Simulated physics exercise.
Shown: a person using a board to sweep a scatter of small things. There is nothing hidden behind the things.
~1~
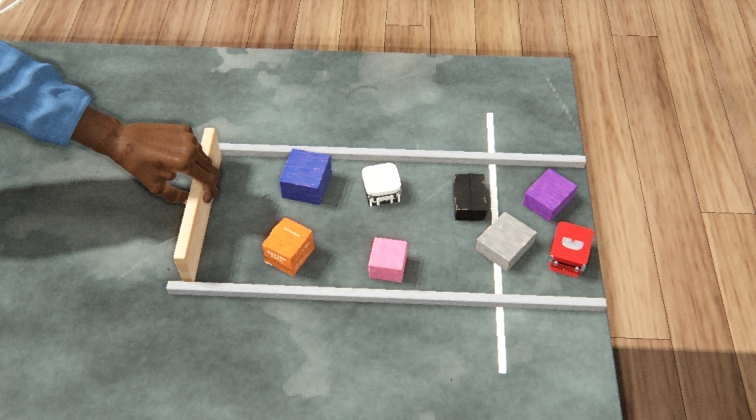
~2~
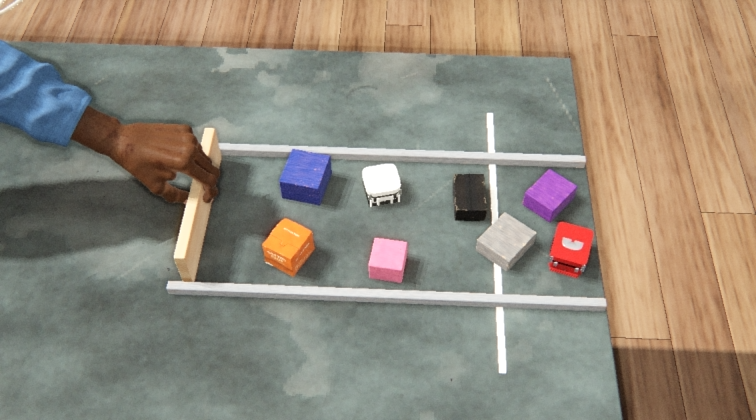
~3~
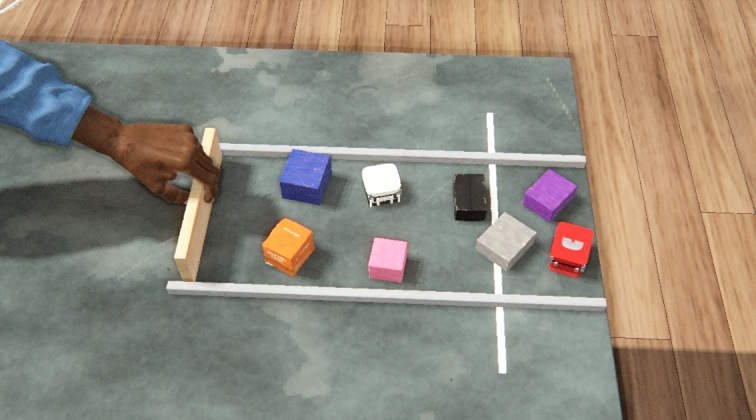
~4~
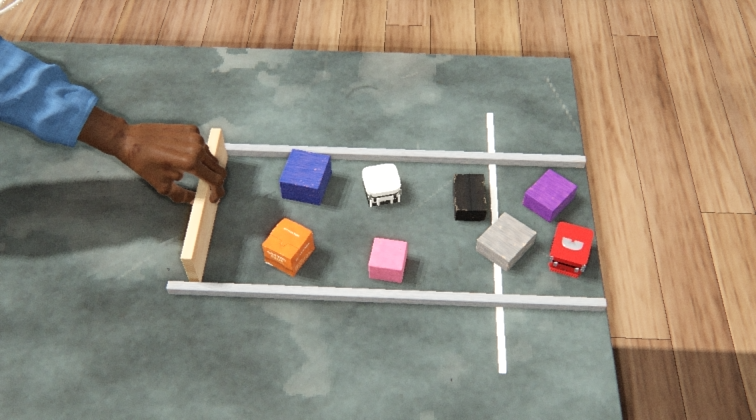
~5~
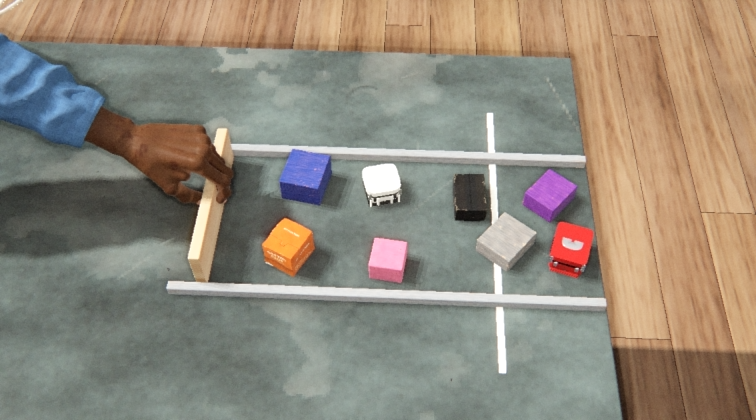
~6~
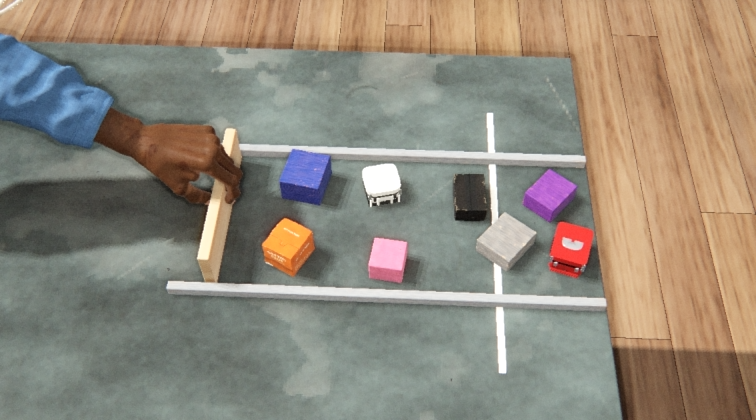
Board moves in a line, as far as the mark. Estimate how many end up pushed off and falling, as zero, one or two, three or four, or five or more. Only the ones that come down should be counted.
One or two end up falling off.
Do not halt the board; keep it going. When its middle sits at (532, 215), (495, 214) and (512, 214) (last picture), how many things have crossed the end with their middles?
The numbers are 3, 1 and 3.
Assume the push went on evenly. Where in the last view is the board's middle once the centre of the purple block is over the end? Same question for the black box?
About (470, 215), and (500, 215) for the other.
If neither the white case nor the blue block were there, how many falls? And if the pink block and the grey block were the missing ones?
You'd get 0 in the first case and 1 in the second one.
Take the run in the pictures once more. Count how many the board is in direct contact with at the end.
The answer is 2.
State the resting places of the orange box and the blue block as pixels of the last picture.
In the last picture they sit at about (516, 251) and about (515, 182).
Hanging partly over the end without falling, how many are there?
Looks like 2 of them.
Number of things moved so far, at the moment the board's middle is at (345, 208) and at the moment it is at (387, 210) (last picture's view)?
That makes 4 at the first spot and 5 at the second.
A little later, none off yet; red case at rest near (570, 250); purple block at rest near (550, 195); grey block at rest near (506, 241).
When it is over, the number that fall off is one or two; down, purple block.
